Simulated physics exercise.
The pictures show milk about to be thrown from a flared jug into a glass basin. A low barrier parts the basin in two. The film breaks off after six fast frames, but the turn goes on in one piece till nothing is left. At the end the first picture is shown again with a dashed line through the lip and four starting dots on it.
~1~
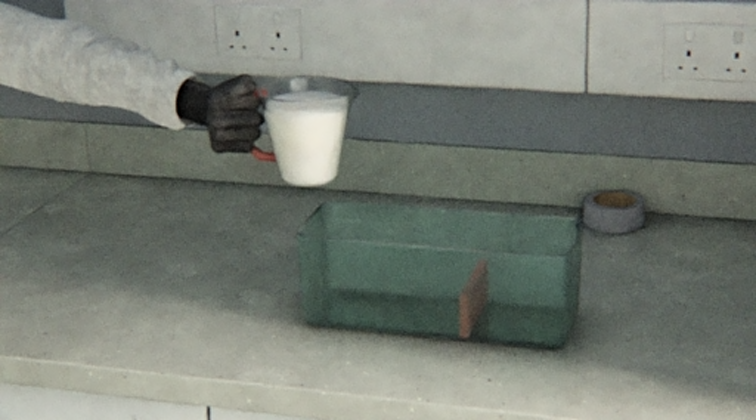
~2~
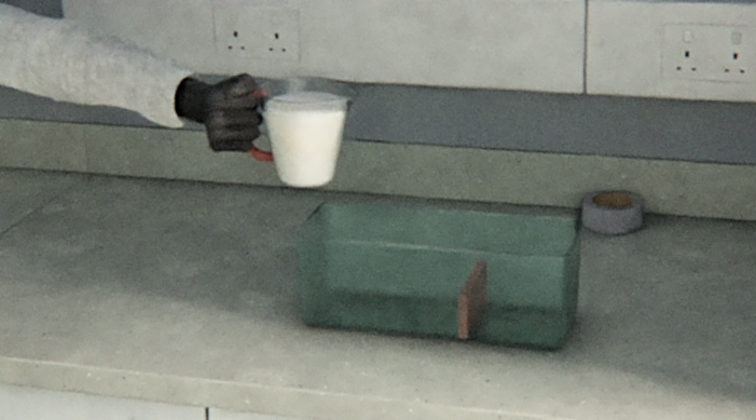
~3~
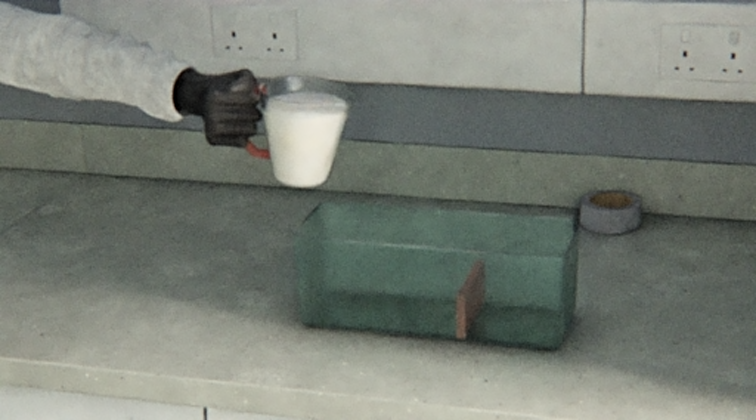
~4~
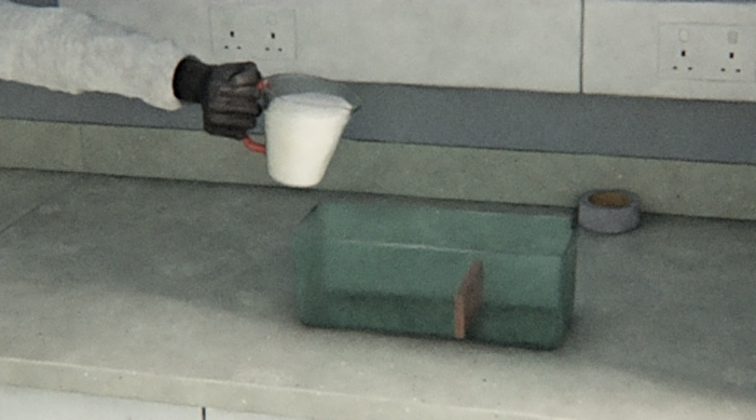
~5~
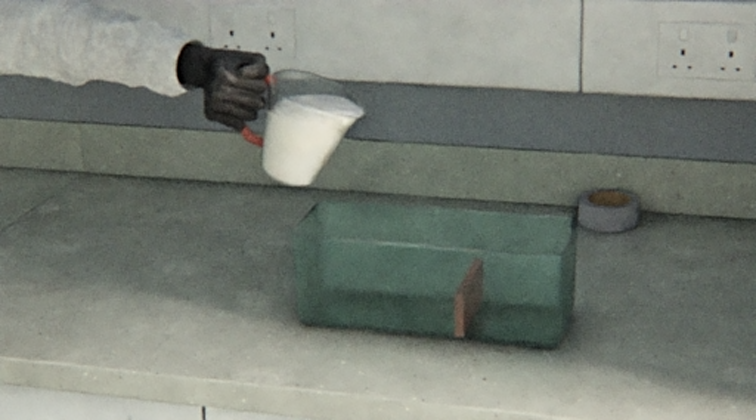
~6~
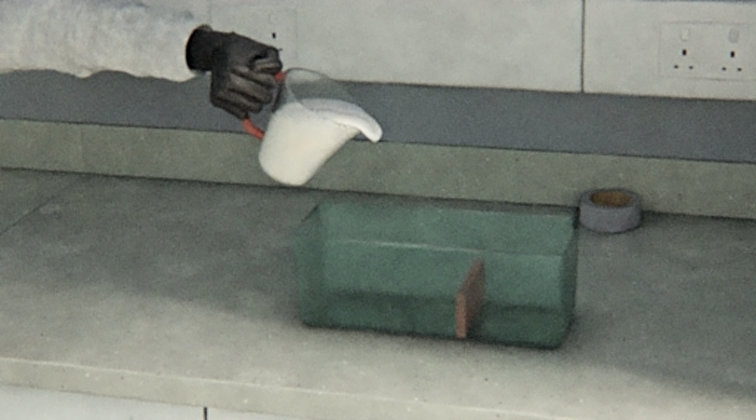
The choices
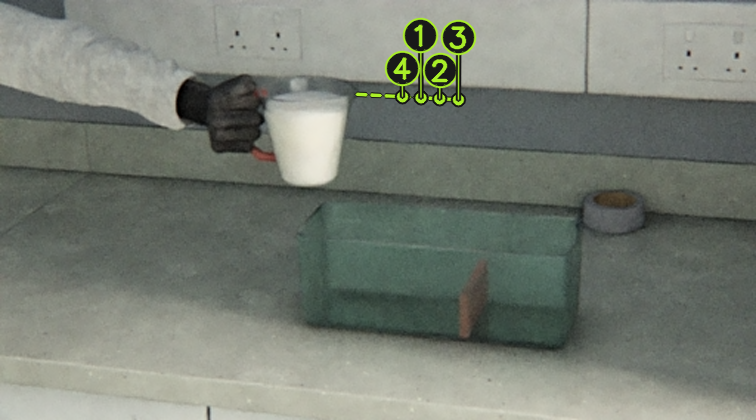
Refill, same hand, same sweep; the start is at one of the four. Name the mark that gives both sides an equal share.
I would pick dot 1.
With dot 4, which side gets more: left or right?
The left side.
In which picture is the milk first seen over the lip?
In picture 6.
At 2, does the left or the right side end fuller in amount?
More ends on the right.
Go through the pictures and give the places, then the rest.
The first frame shows upright, lip at (357, 94); basin from (305, 321) to (567, 347); top of the wall at (474, 276); nothing has left yet.
The second frame shows upright, lip at (356, 96); nothing has left yet.
The third frame shows tipped about 6°, lip at (357, 100); nothing has left yet.
The fourth frame shows tipped about 13°, lip at (360, 107); nothing has left yet.
The fifth frame shows tipped about 22°, lip at (364, 116); nothing has left yet.
The sixth frame shows tipped about 32°, lip at (369, 129); milk is over the lip, down to (375, 137).
On the marked copy, 1 at (420, 97); 2 at (439, 98); 3 at (458, 99); 4 at (402, 96).
If 1 is chosen, about 49 % ends left of the wall and 51 % right of it.
If 2 is chosen, about 14 % ends left of the wall and 86 % right of it.
If 3 is chosen, about 2 % ends left of the wall and 97 % right of it.
If 4 is chosen, about 85 % ends left of the wall and 14 % right of it.
